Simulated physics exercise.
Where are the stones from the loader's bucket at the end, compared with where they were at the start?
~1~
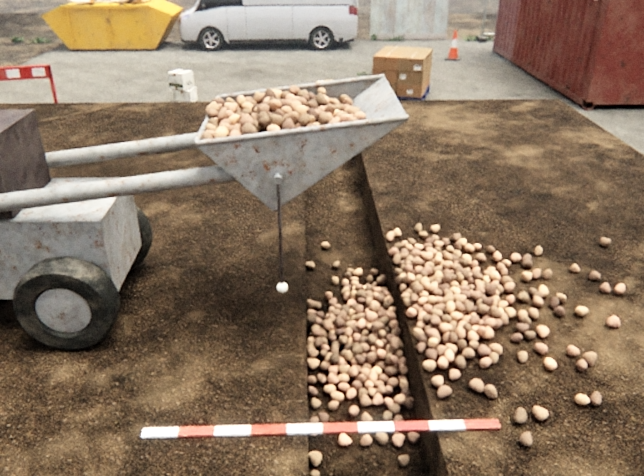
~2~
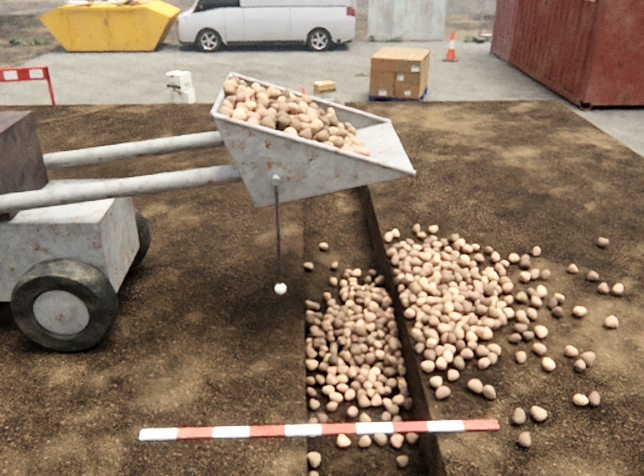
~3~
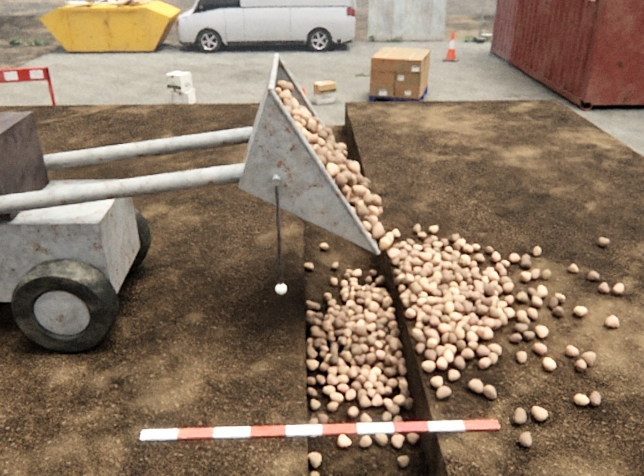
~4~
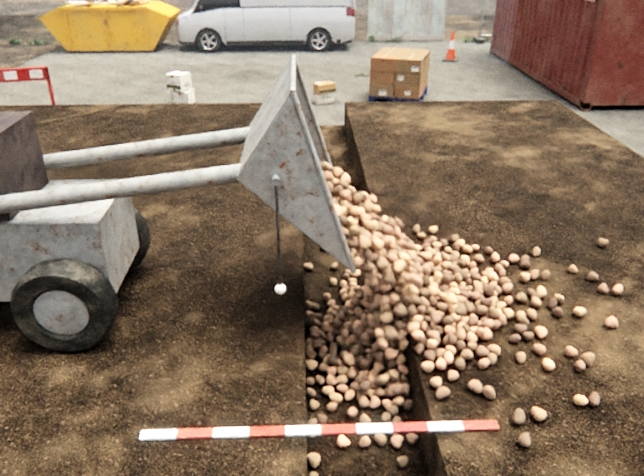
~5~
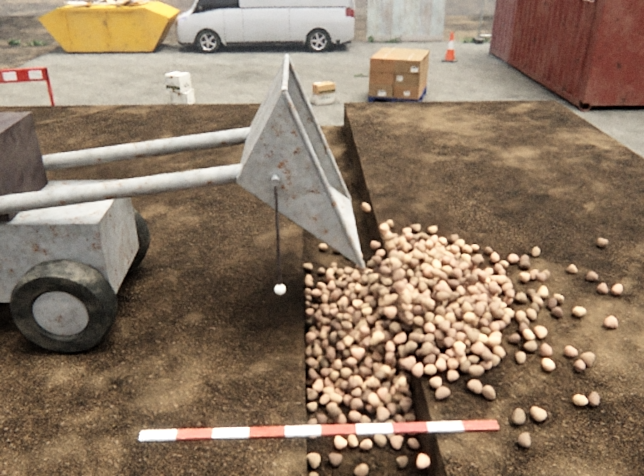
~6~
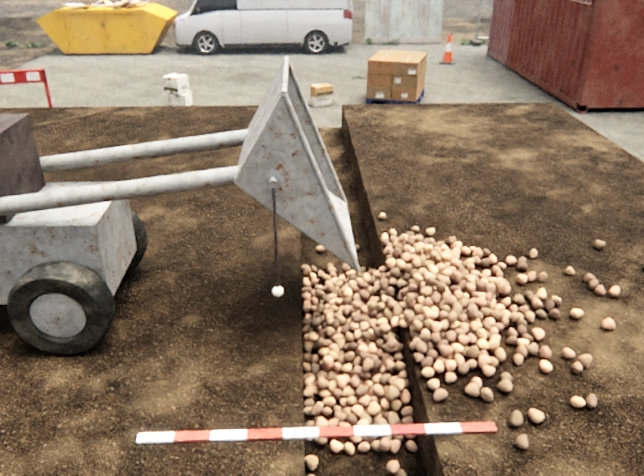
At the start they are piled up in the raised bucket, and at the end they lie lower down and further right, spread in the trench and on the ground just past it.
Loader bucket tipping forward and pouring round stones over a trench edge, ending empty with stones heaped in and beyond the trench.
